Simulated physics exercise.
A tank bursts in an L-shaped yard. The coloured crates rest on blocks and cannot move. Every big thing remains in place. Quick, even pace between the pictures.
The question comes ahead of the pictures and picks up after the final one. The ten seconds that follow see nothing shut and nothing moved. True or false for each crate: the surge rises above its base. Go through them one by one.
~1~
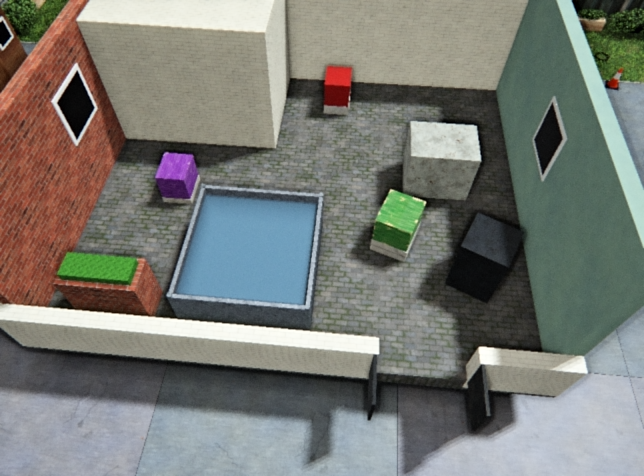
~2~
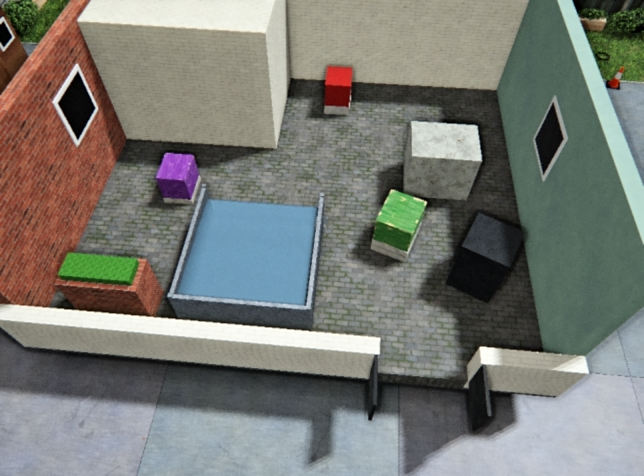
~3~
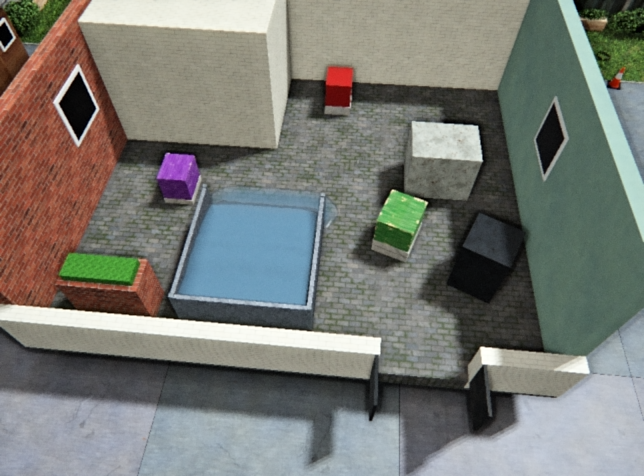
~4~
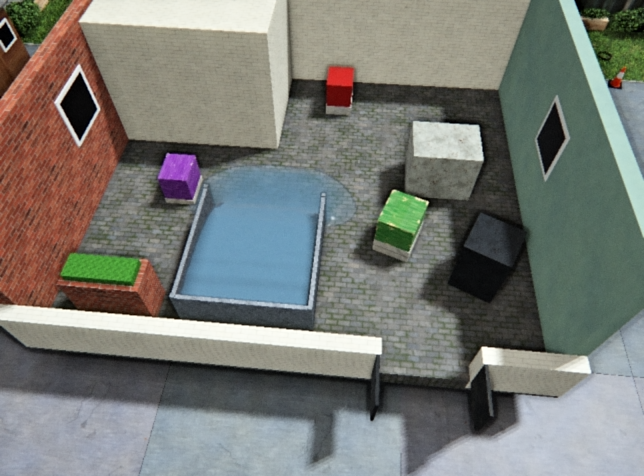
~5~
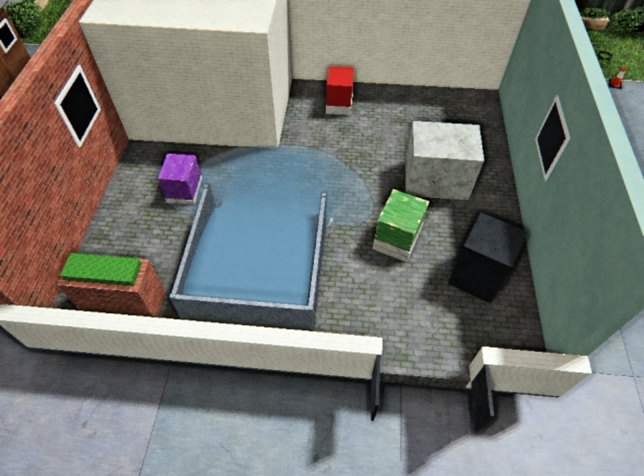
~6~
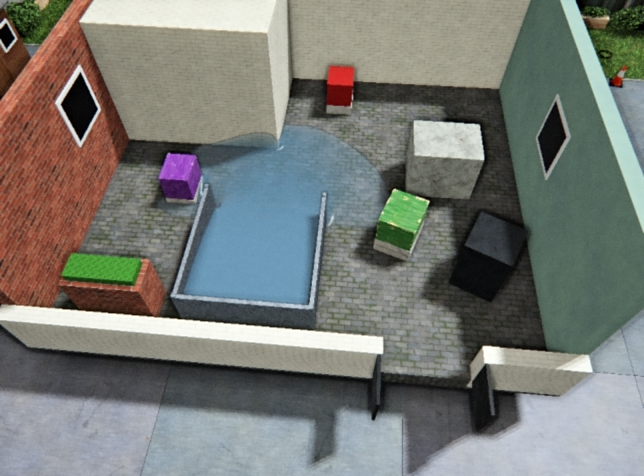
Red crate: True; purple crate: True; green crate: False.
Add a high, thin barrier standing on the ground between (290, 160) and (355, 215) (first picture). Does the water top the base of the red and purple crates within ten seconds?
As I see it, red crate is untouched, while purple crate is reached.
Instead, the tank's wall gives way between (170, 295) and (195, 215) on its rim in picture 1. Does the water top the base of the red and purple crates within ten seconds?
In short: The red crate is spared, the purple crate ends up wet.
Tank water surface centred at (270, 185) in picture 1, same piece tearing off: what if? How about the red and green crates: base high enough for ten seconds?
Note - red is overtopped; green is left dry.
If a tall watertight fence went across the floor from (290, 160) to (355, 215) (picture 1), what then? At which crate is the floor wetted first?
The purple crate is first.
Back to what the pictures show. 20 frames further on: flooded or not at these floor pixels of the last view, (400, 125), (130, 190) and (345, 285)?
First inundated, second inundated, third spared.
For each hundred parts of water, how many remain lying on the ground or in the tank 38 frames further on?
My figure is close to 100 percent.
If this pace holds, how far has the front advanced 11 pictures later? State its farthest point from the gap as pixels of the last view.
Near (459, 87).
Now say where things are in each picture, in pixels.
In the first picture, the tank at (252, 245) is whole and still.
In the second picture, water pours out on the tank's far side and has run to a hidden place.
In the third picture, water pours out on the tank's far side and has run to a hidden place.
In the fourth picture, water pours out on the tank's far side and has run to (204, 184).
In the fifth picture, water pours out on the tank's far side and has run to (244, 147).
In the sixth picture, the front is at (308, 129), out from the gap on the tank's far side.
A moment on, water covers 35 % of the floor; the red crate water round its plinth, the purple crate water round its plinth, the green crate water round its plinth.
Next, water covers 45 % of the floor; the red crate water round its plinth, the purple crate water round its plinth, the green crate water round its plinth.
Then, water covers 60 % of the floor; the red crate water round its plinth, the purple crate water round its plinth, the green crate water round its plinth.
Later, water covers 85 % of the floor; the red crate water round its plinth, the purple crate water round its plinth, the green crate water round its plinth.
In the end, water covers 100 % of the floor; the red crate was topped, the purple crate was topped, the green crate stayed above the water.
